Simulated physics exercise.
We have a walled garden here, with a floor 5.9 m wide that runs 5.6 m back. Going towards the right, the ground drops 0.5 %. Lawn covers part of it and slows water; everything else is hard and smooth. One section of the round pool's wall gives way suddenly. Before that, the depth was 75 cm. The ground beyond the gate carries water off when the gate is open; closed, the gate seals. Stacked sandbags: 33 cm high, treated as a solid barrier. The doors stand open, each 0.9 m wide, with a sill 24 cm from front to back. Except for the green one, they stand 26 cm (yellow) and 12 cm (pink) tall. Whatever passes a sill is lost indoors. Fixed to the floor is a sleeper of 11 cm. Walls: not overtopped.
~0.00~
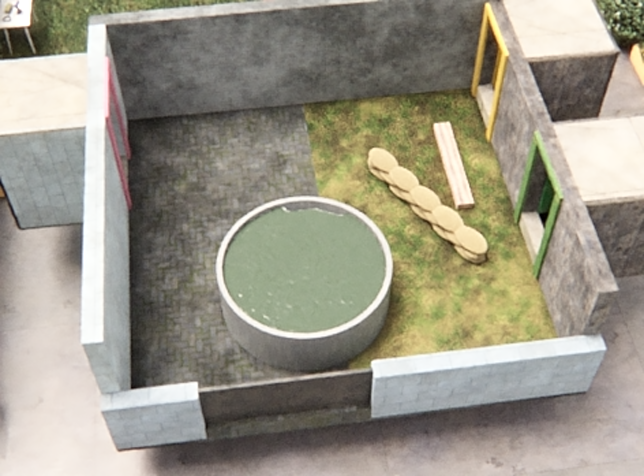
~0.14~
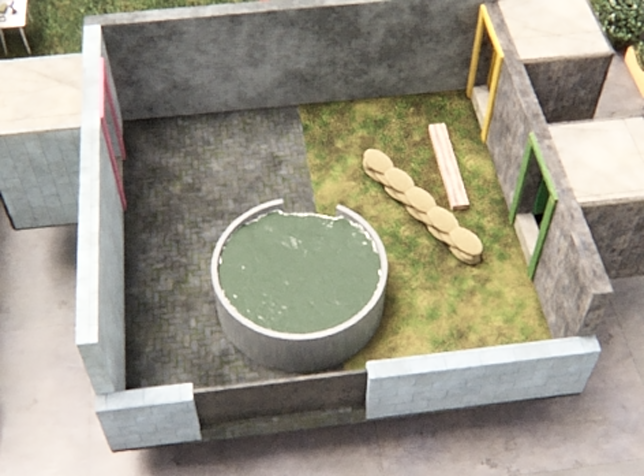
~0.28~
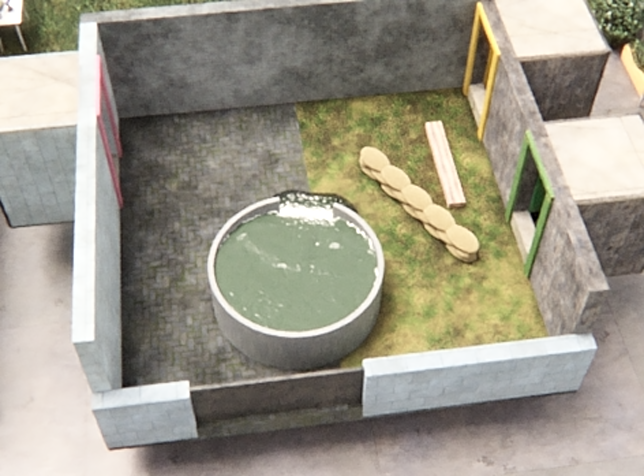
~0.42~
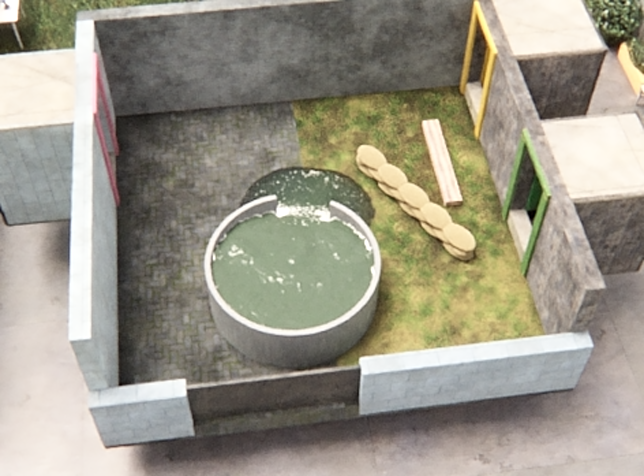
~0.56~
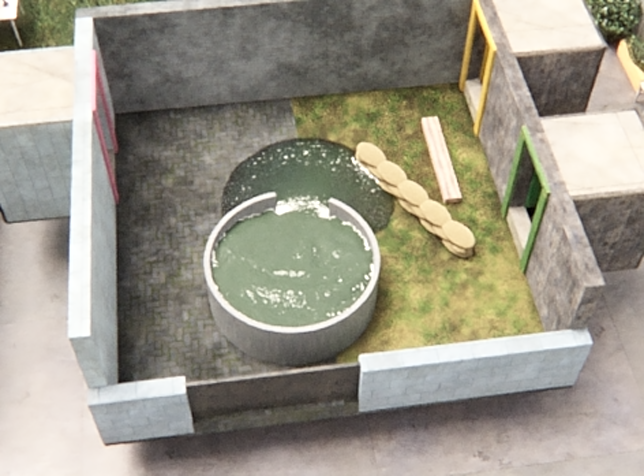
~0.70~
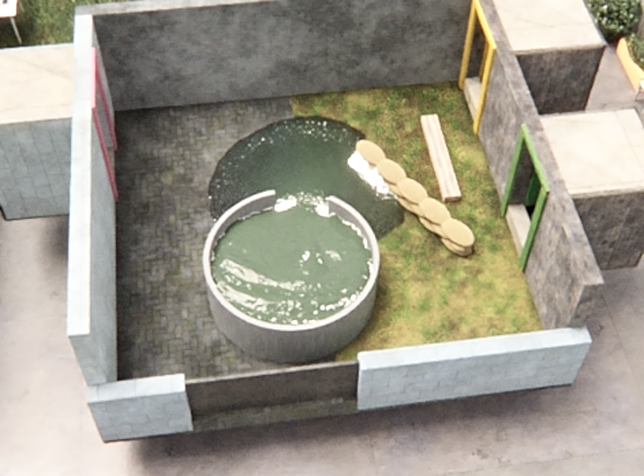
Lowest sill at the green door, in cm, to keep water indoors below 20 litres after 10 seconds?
Roughly 7.5 cm.
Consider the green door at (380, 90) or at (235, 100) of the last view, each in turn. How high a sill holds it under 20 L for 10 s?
Minimums: About 11.5 cm and 21 cm.
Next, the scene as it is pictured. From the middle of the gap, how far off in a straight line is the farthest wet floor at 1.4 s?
Front distance: Approx. 3.2 m.
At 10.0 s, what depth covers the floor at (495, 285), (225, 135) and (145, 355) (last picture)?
In order: Around 9, 6 and 10 cm.
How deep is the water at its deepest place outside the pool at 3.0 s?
26 cm.
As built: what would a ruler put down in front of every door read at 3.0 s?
The yellow door has 19 cm, the green door 0 cm and the pink door 9 cm.
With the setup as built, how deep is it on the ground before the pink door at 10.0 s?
Depth: Near 7.5 cm.
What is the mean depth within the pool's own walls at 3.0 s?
The mean depth is about 39 cm.
After 1.4 s water covers 30 % of the floor, deepest (34 cm) near (296, 221); it has not reached the green door.
After 3.0 s water covers 45 % of the floor, deepest (26 cm) near (280, 119); it has not reached the green door.
After 10.0 s water covers 95 % of the floor, deepest (14 cm) near (350, 385); 9 cm at the green door, 0 litres in over its 26 cm sill.
At the green door as built, the water arrived by 4.9 s and peaked near 12 cm at 6.8 s.
With a sill of 6.5 cm, 27 litres would have come in within the 10 s; with 8.5 cm, 11 litres. So under 20 litres takes about 7.5 cm.
